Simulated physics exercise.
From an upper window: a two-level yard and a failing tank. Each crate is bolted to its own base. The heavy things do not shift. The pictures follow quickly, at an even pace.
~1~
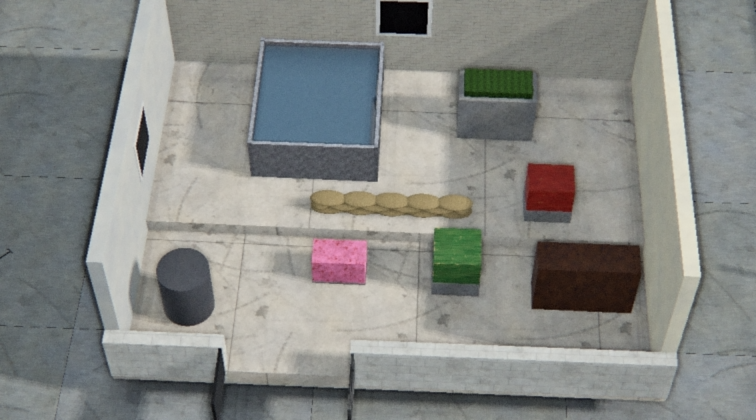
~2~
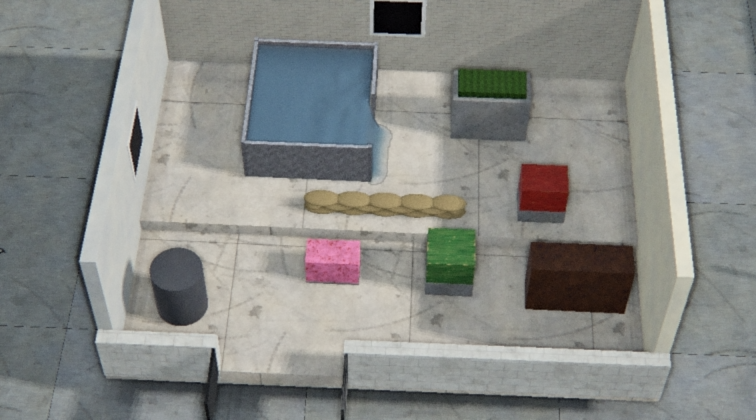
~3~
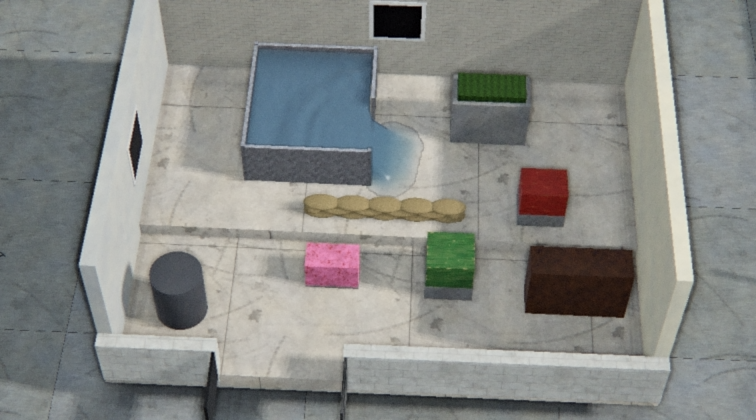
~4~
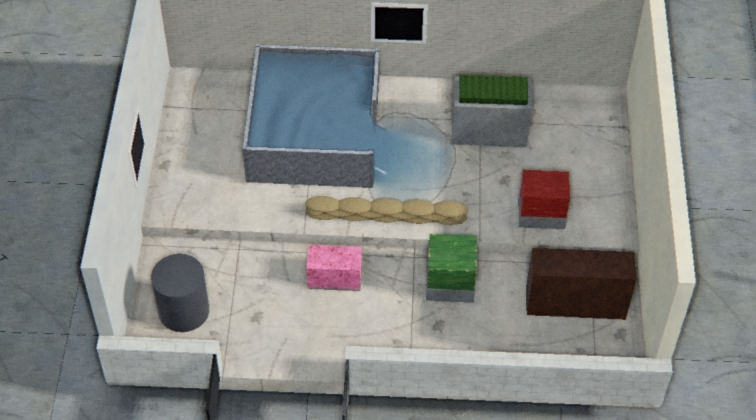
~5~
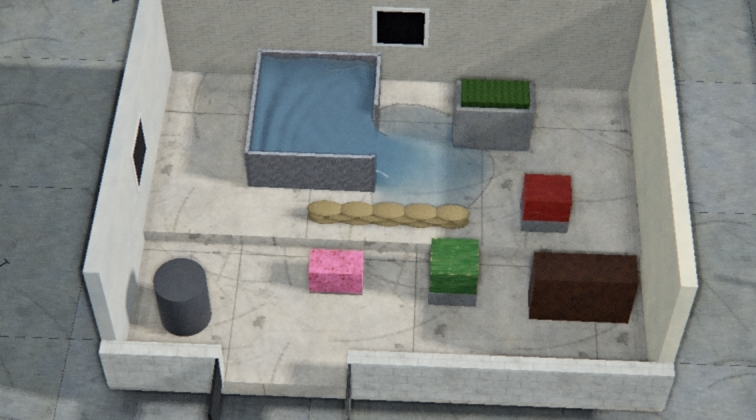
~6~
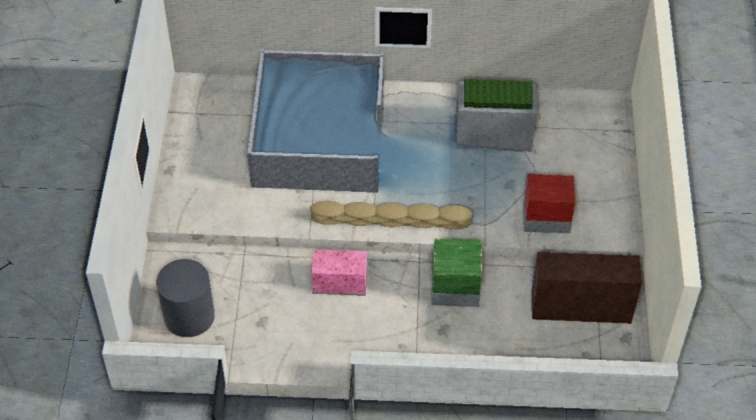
The clip shows a walled yard with coloured blocks and a row of tan sacks, seen from above, as water pours from the right side of an open grey tank and spreads rightward across the pale floor behind the sacks.
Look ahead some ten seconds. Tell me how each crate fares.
The red crate is wetted; the green crate escapes dry; the pink crate is wetted.
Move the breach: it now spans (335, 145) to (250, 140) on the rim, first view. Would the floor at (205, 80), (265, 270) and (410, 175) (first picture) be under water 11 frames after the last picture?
In turn: Not flooded, under water, wet.
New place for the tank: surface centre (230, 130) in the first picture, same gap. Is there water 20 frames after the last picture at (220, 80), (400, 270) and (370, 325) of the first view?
In that order: No water, awash, awash.
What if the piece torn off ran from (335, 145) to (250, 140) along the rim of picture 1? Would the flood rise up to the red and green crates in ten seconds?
Red remains dry; green is spared.
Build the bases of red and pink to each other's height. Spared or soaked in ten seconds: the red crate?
One by one: Red takes water.
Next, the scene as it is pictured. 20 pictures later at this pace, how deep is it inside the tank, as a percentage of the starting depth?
Close to 40 %.
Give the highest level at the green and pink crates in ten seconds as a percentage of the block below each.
Near 60 and 220 in a hundred.
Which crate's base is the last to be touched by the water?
It is the pink-painted one.
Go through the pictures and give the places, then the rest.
The first frame shows still water in the open tank at (318, 95).
In the second frame, water pours out at (370, 143) and has run to (382, 128).
In the third frame, water pours out at (369, 148) and has run to (418, 141).
In the fourth frame, water pours out at (371, 151) and has run to (449, 147).
In the fifth frame, water pours out at (373, 155) and has run to (488, 161).
In the sixth frame, the front is at a hidden place, out from the gap at (376, 155).
A moment on, water covers 20 % of the floor; the red crate water round its plinth, the green crate not reached, the pink crate not reached.
Next, water covers 35 % of the floor; the red crate water round its plinth, the green crate water round its plinth, the pink crate not reached.
Then, water covers 50 % of the floor; the red crate water round its plinth, the green crate water round its plinth, the pink crate not reached.
Later, water covers 65 % of the floor; the red crate water round its plinth, the green crate water round its plinth, the pink crate water round its plinth.
In the end, water covers 90 % of the floor; the red crate was topped, the green crate stayed above the water, the pink crate was topped.
